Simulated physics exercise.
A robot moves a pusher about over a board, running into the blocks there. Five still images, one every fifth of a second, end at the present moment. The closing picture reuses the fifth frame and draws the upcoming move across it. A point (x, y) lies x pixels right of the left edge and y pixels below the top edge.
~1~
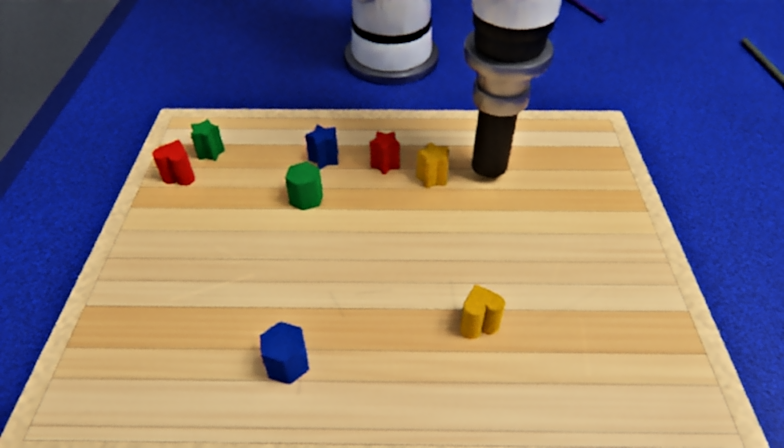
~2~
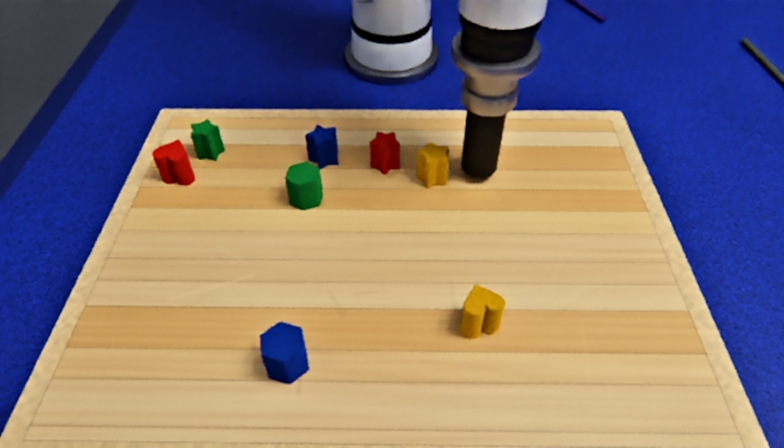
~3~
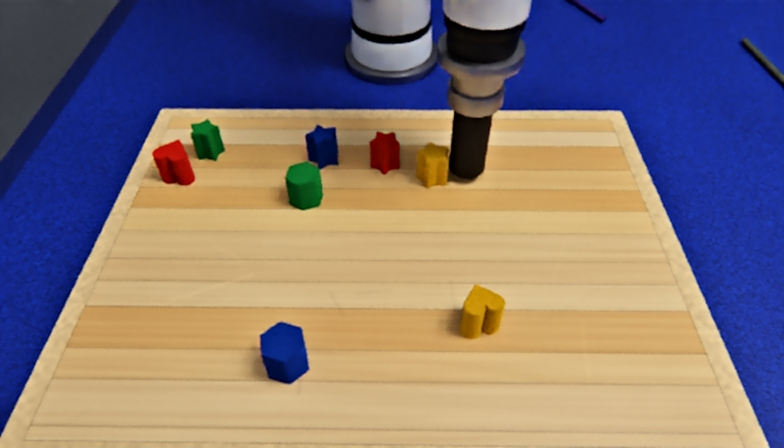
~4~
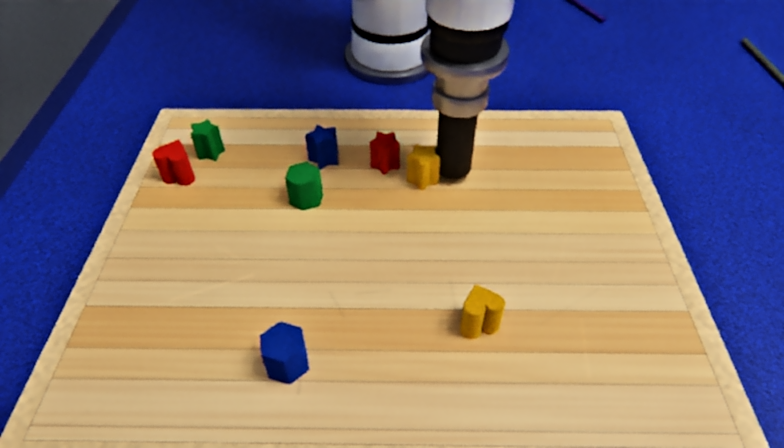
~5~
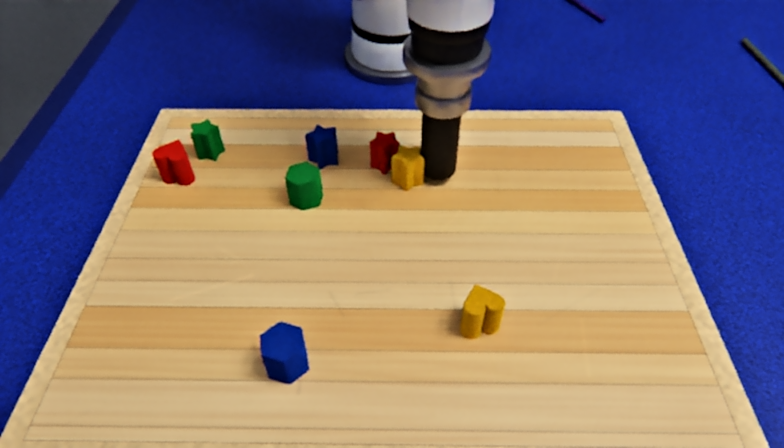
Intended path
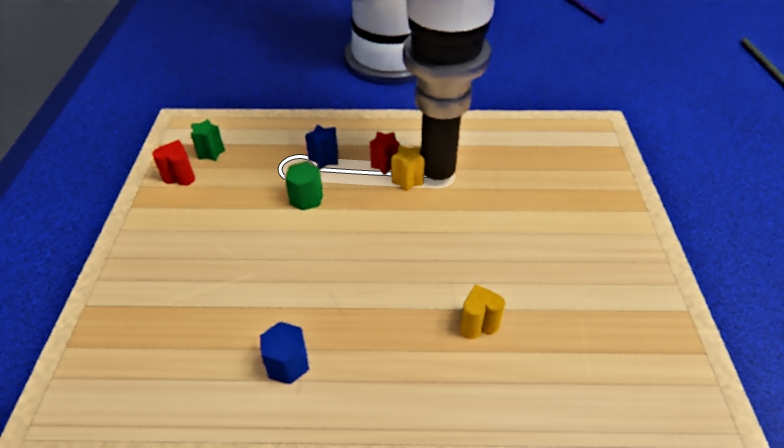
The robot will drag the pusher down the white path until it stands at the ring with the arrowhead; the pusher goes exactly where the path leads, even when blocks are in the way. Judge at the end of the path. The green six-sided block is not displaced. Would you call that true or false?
That is false.
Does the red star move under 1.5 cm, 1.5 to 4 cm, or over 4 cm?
Final distance: More than 4 cm.
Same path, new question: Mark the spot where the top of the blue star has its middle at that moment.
Close to (295, 124).
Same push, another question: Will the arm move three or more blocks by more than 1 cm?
The answer is yes.
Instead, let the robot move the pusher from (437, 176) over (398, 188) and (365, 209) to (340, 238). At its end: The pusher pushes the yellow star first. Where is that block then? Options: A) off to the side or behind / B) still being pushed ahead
(A)
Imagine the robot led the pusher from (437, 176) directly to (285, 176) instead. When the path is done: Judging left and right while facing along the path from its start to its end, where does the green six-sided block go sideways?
The shift is to the left of that direction.
Path on the board, from (437, 176) to (298, 168).
The first path, step by step. One third of the way, pusher at (389, 166); red star at (368, 134), turned 60° clockwise; yellow star at (359, 156).
Two thirds of the way, pusher at (343, 164); green six-sided block at (292, 177), turned 15° anticlockwise; blue star at (315, 131); red star at (349, 127), turned 115° clockwise; yellow star at (317, 159), turned 30° anticlockwise.
At the end, pusher at (297, 161); green six-sided block at (280, 184), turned 50° anticlockwise; blue star at (295, 124), turned 90° clockwise; red star at (348, 127), turned 120° clockwise; yellow star at (281, 162), turned 65° anticlockwise.
